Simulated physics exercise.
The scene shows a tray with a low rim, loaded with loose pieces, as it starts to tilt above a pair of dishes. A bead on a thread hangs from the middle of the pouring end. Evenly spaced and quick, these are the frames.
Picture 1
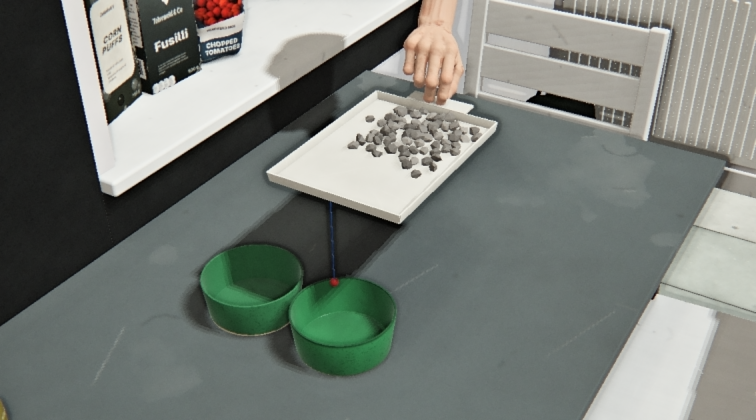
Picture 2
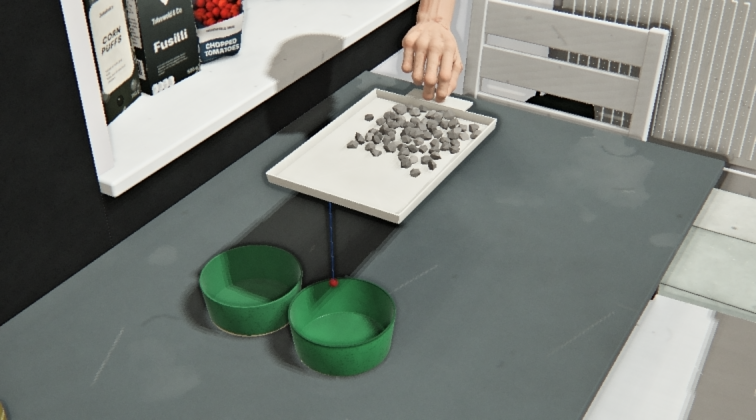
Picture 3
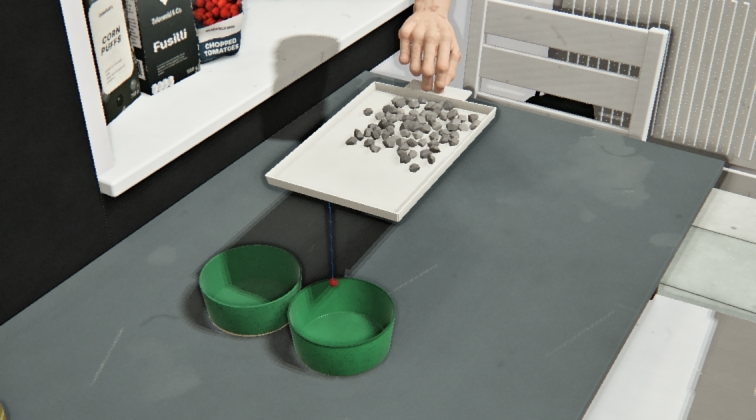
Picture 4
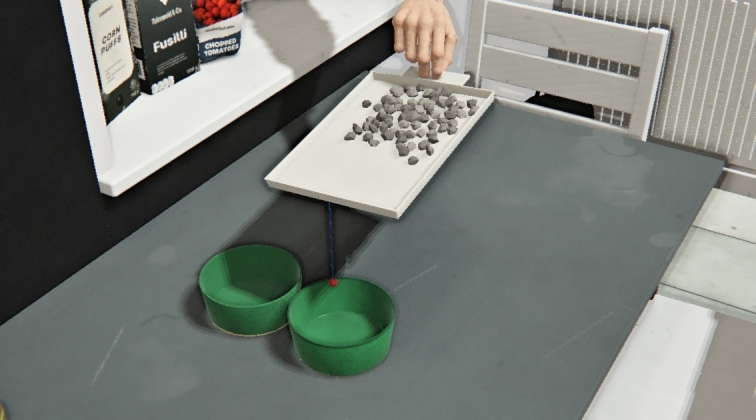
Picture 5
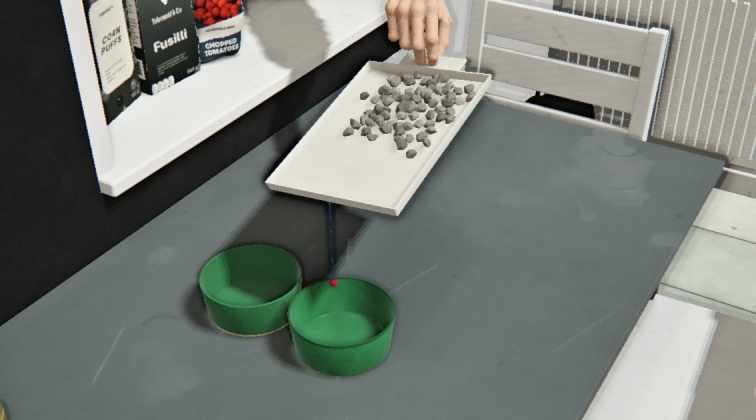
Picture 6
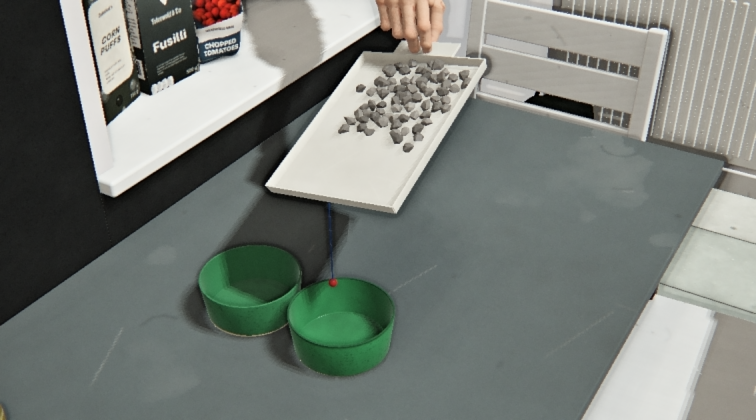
A white tray of grey gravel, held at its far edge by a hand, hangs over a dark grey table seen from above at an angle. Two green dishes sit side by side below its near end, where a red bead hangs on a dark thread, with food packages on a white shelf upper left. The hand raises the far end, steepening the tray and dipping its near-left corner slightly, while the camera stays still.
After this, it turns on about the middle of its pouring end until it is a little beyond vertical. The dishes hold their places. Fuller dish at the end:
Left.
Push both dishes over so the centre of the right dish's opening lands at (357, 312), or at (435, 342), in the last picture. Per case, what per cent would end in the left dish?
Trial 1 about 80 %, trial 2 about 10 %.
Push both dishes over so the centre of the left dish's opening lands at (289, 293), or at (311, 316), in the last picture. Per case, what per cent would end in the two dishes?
70 and 20 in a hundred, in turn.
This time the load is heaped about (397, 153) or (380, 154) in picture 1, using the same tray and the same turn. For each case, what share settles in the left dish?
Roughly 80 per cent, then roughly 70 per cent.
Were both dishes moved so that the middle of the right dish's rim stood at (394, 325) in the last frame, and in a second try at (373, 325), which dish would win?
In the first try it's the left-side dish, and in the second it's the left-side dish.
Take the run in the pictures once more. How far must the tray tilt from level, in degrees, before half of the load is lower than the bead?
A tilt of roughly 80°.
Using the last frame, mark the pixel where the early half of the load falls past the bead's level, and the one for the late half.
Initially about (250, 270); subsequently about (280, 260).
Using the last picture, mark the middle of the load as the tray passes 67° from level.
The load is centred around (284, 188).
Soon, tray tipped steeply; about two thirds on the tray; about a quarter in the air.
A while on, tray tipped past a quarter turn; a small part on the tray; a stray few in the right dish; about two thirds in the left dish; a small part outside both; a small part in the air.
Towards the end, tray tipped past a quarter turn; a stray few in the right dish; most in the left dish; about a quarter outside both.
Finally, tray tipped past a quarter turn; a stray few in the right dish; most in the left dish; about a quarter outside both.
